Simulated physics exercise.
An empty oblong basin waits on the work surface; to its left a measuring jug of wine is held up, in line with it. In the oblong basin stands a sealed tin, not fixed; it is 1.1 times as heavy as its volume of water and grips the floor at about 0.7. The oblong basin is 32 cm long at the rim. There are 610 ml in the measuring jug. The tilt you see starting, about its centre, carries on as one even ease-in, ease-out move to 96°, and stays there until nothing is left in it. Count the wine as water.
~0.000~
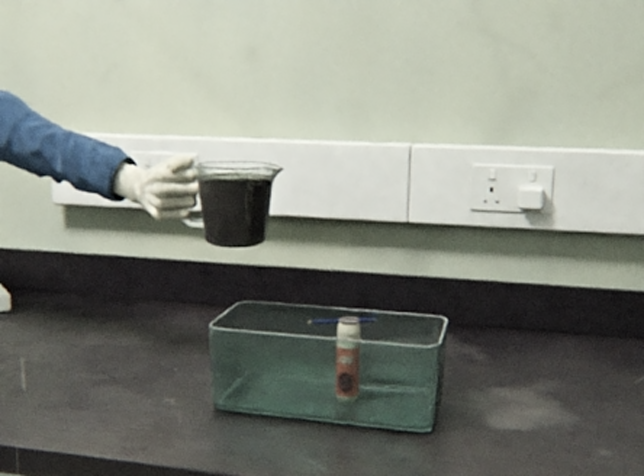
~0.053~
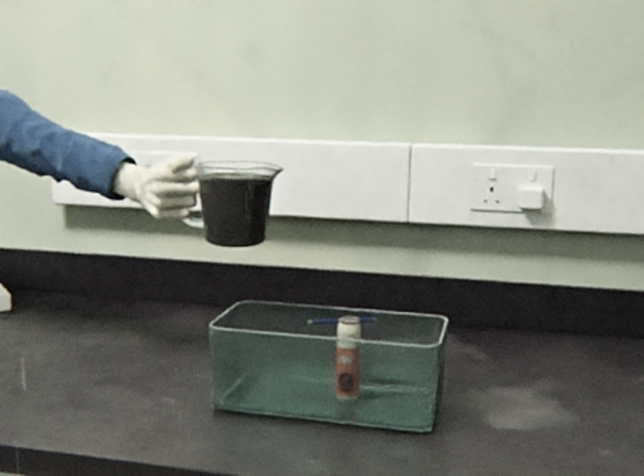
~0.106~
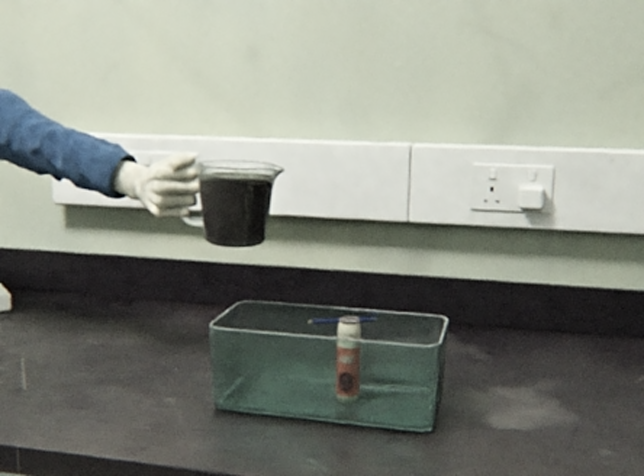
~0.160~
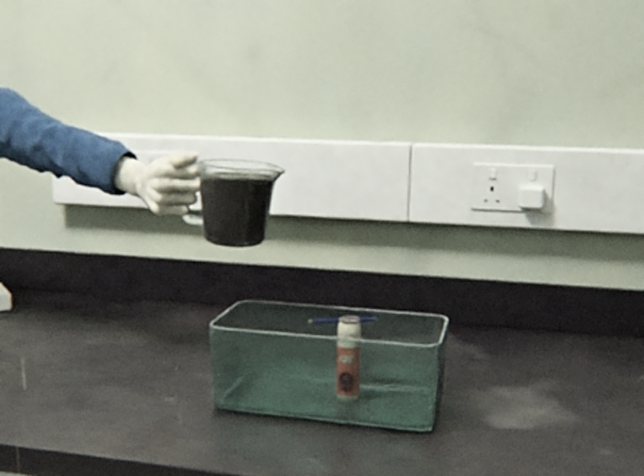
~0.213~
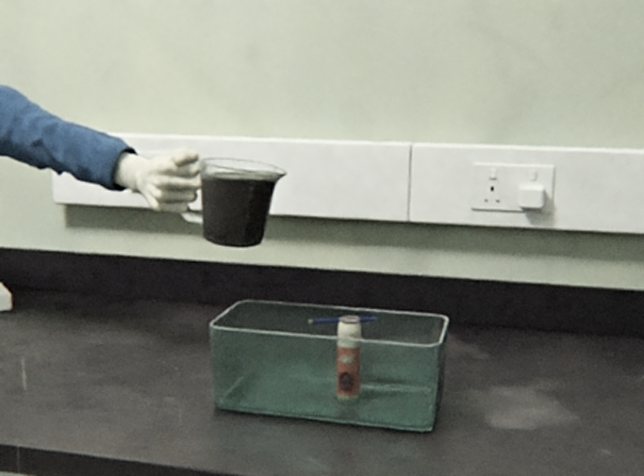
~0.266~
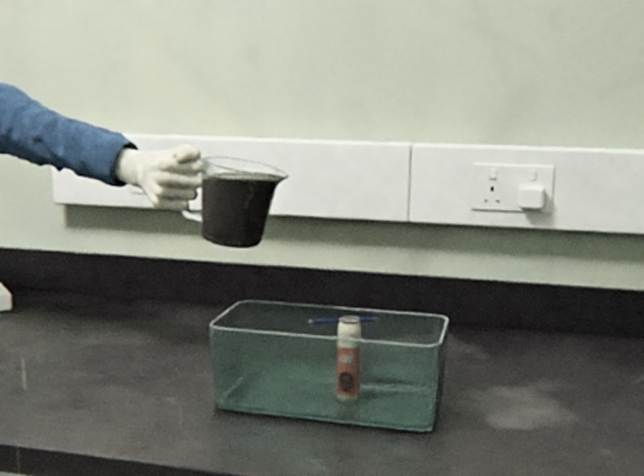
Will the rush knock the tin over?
It goes over.
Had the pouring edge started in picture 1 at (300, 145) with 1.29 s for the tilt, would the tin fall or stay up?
Then it remains upright.
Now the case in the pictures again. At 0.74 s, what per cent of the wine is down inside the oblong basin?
Some 4 per cent.
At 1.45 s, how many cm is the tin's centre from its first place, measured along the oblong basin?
About 7 cm.
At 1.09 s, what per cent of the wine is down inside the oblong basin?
Near 48 in a hundred.
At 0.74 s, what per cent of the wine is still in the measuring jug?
Some 80 per cent.
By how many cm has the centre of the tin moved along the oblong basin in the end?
About 6.5 cm.
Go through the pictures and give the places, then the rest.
In the first frame, tilt 0°; pouring edge (283, 168); surface from (203, 175) to (272, 178); the oblong basin's rim runs from (224, 315) to (443, 333); the tin's top is at (349, 324).
In the second frame, tilt 0°; pouring edge (283, 168); surface from (204, 174) to (273, 178).
In the third frame, tilt 1°; pouring edge (284, 169); surface from (205, 175) to (273, 178).
In the fourth frame, tilt 3°; pouring edge (285, 171); surface from (206, 174) to (275, 178).
In the fifth frame, tilt 6°; pouring edge (287, 173); surface from (207, 174) to (276, 179).
In the sixth frame, tilt 9°; pouring edge (289, 176); surface from (208, 175) to (279, 179).
Then, 0.74 s in, the tilt is 55° and 80 per cent is still to pour; the tin stands where it began.
Then, 1.09 s in, the tilt is 87° and 30 per cent is still to pour; the tin leans 13°.
Then, 1.45 s in, the tilt is 96° and 3 per cent is still to pour; the tin lies on its side.
Then, 1.85 s in, the tilt is 96° and 0 per cent is still to pour; the tin lies on its side.
Finally, the tin lies on its side.
